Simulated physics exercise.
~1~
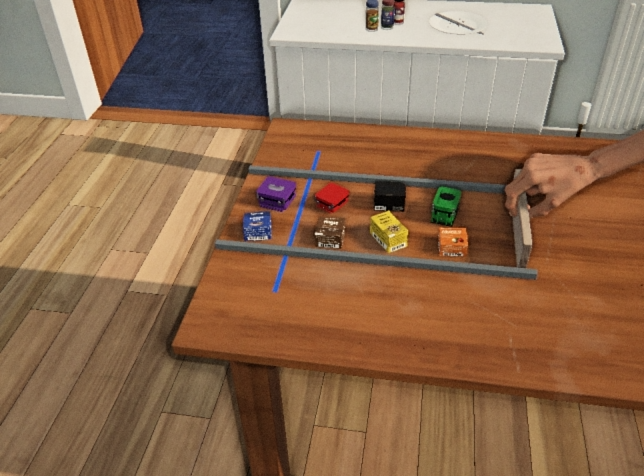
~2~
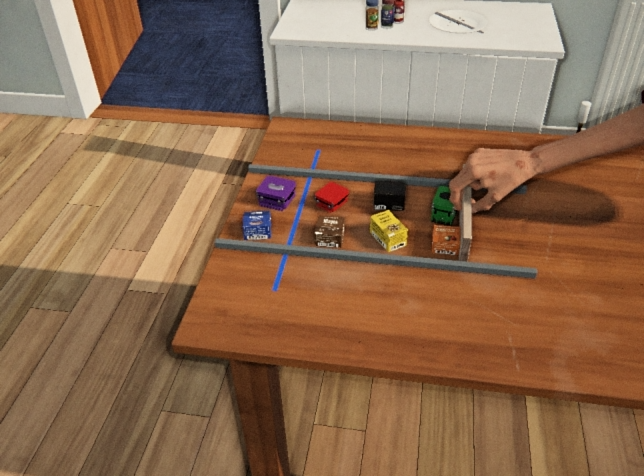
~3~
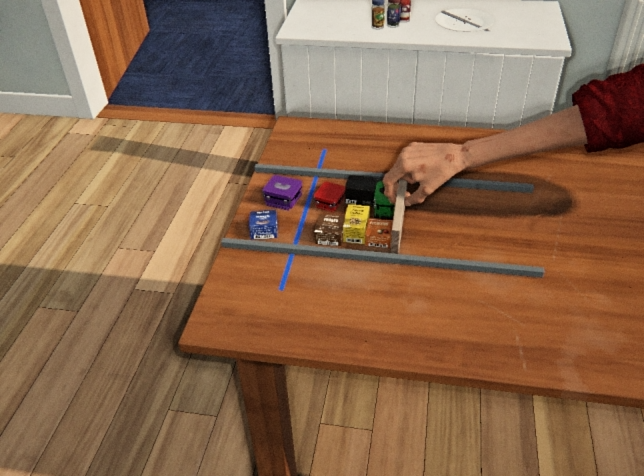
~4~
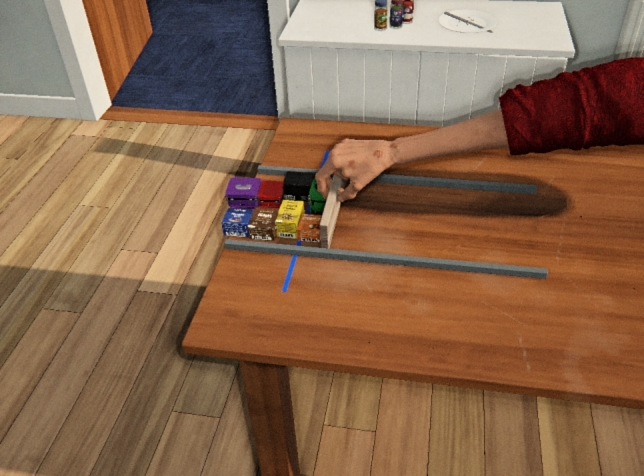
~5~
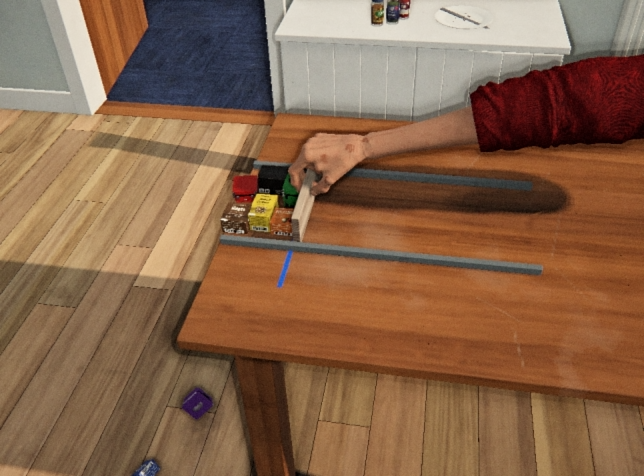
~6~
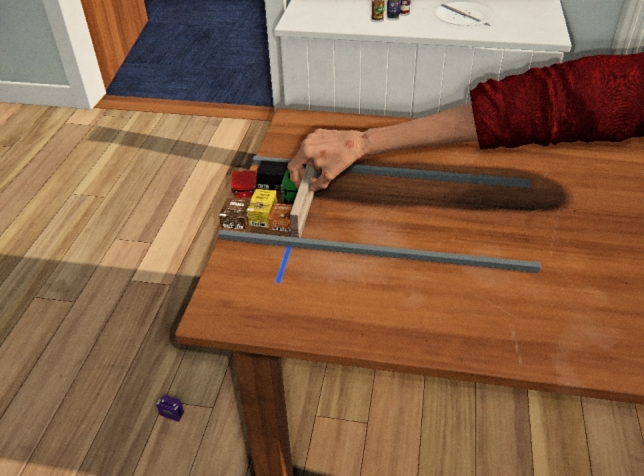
A hand holds an upright board at the right of a wooden table, seen from above at a slight sway, in a room with plank flooring and a white cabinet behind. Between two grey rails lie small boxes and cases in purple, blue, red, brown, black, yellow, green and orange, with a blue strip of tape across the left part. The hand slides the board left, gathering the green and orange ones, then the rest, into a tight cluster. At the table's left end, the purple case and blue box drop to the floor. The board stops near the tape, the others still on the table.
